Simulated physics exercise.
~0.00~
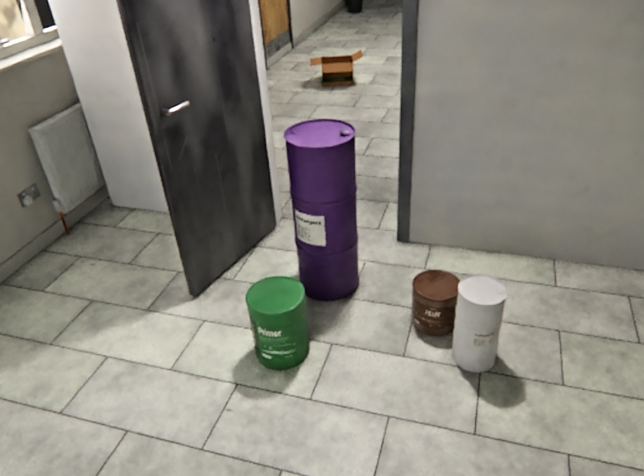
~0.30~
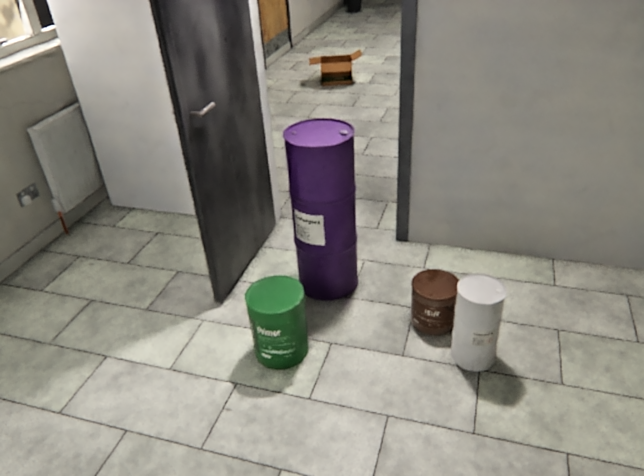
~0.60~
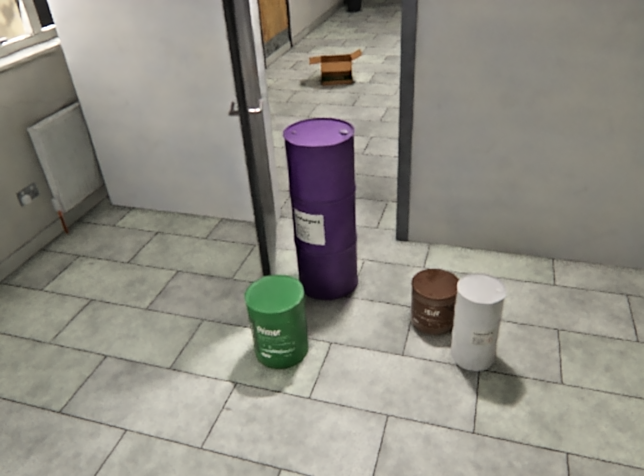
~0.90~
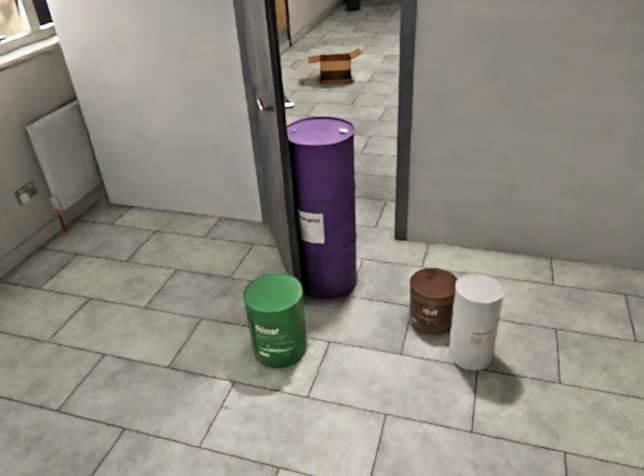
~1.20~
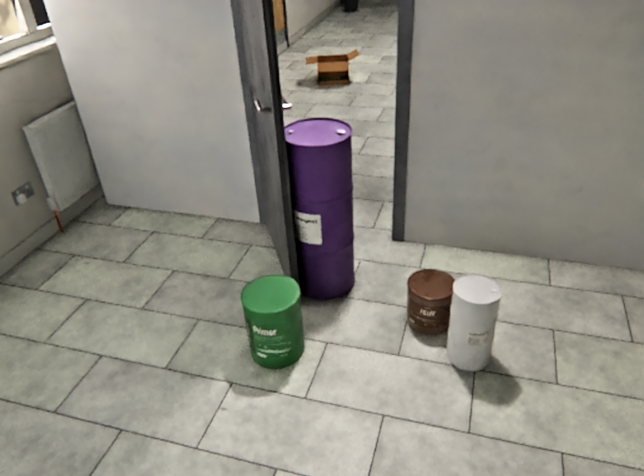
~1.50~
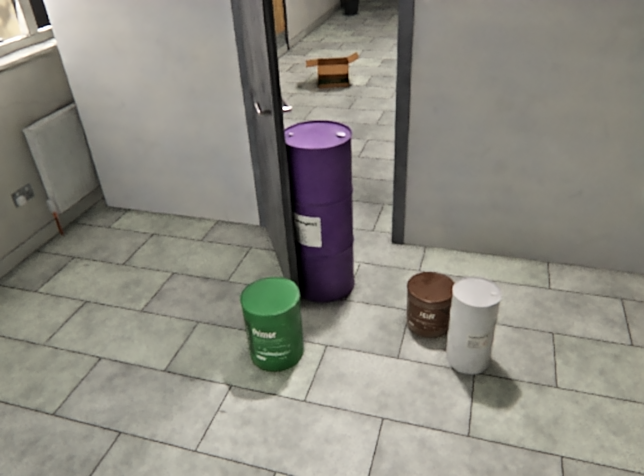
A dark grey door stands wide open at the left of a doorway in a grey-tiled room, seen from above by a slightly swaying camera. A tall purple drum stands in the opening, with a green pail in front of it to the left and a brown pail beside a white canister to the right. Beyond, an open cardboard box sits on the corridor floor. The door swings to the right, narrowing the gap, and its edge comes up close to the purple drum. There it comes to rest, still partly open, while the drum, pails and canister all stay standing in their places.
